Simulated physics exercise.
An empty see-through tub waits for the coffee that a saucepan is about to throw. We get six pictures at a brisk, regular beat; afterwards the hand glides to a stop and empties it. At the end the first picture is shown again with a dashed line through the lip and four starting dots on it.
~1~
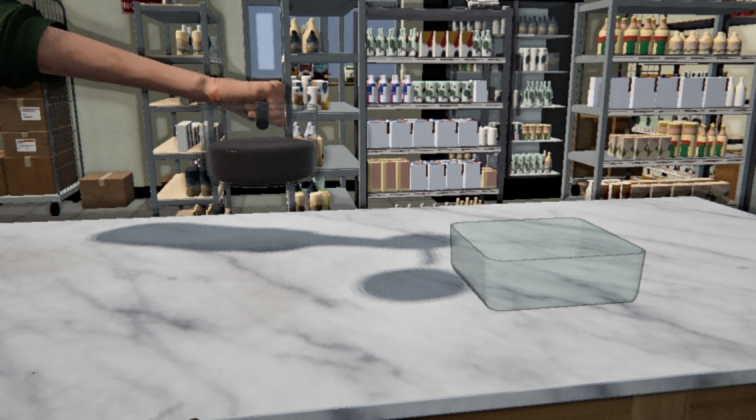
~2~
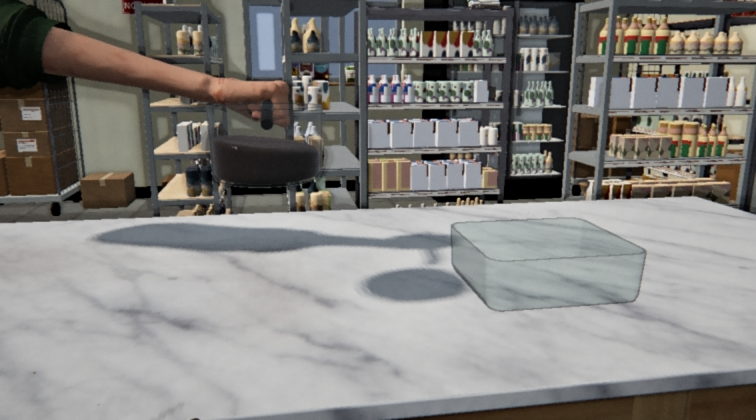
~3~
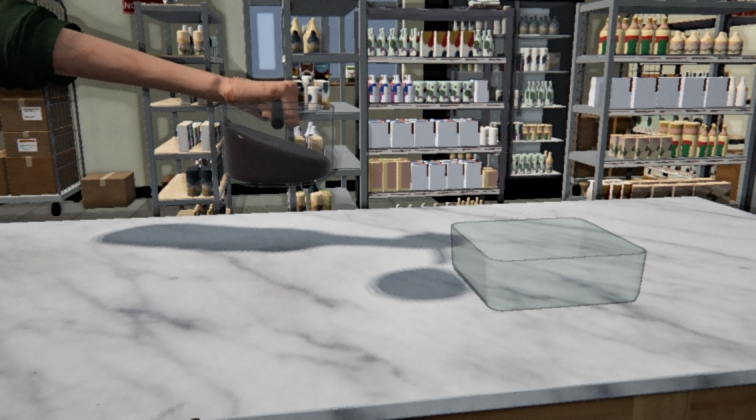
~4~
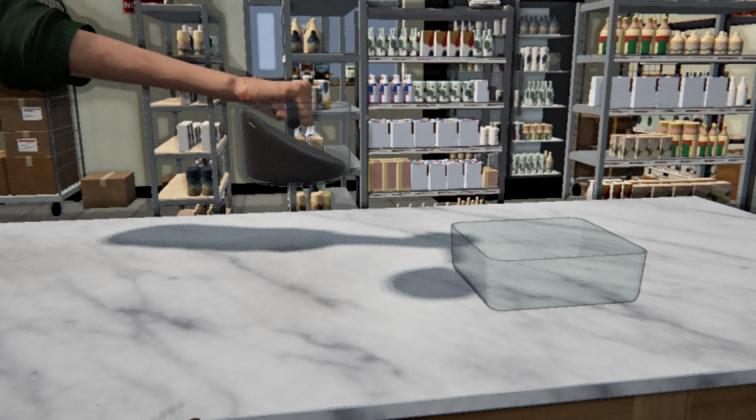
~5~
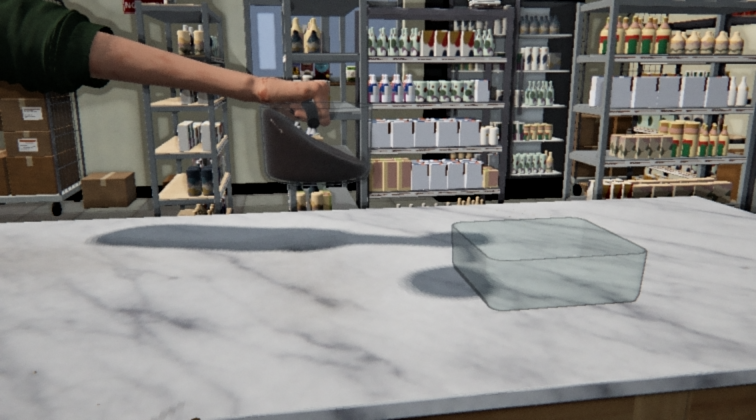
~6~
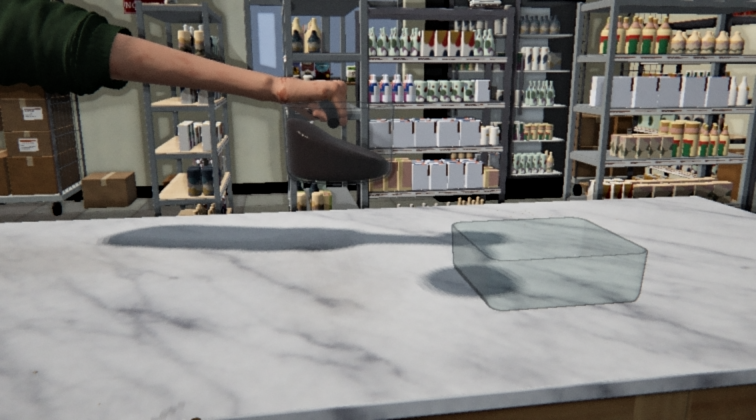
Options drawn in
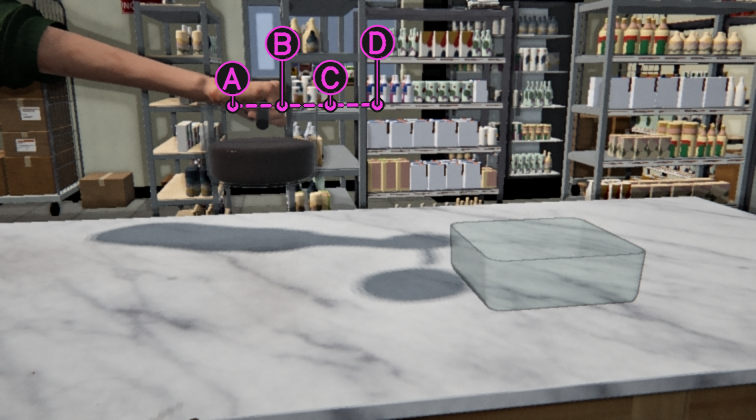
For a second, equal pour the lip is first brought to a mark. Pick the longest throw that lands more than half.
Go for D.
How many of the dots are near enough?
One.
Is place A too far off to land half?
Yes, it does.
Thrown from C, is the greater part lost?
Yes.
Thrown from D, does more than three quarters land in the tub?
Yes.
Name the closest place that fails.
It is C.
On the marked copy, A at (232, 106); B at (282, 105); C at (330, 105); D at (377, 104).
With A, about 0 % lands in the tub, 100 % falls short.
With B, about 11 % lands in the tub, 85 % falls short and 4 % goes beside or beyond.
With C, about 31 % lands in the tub, 61 % falls short and 8 % goes beside or beyond.
With D, about 90 % lands in the tub, 3 % falls short and 7 % goes beside or beyond.
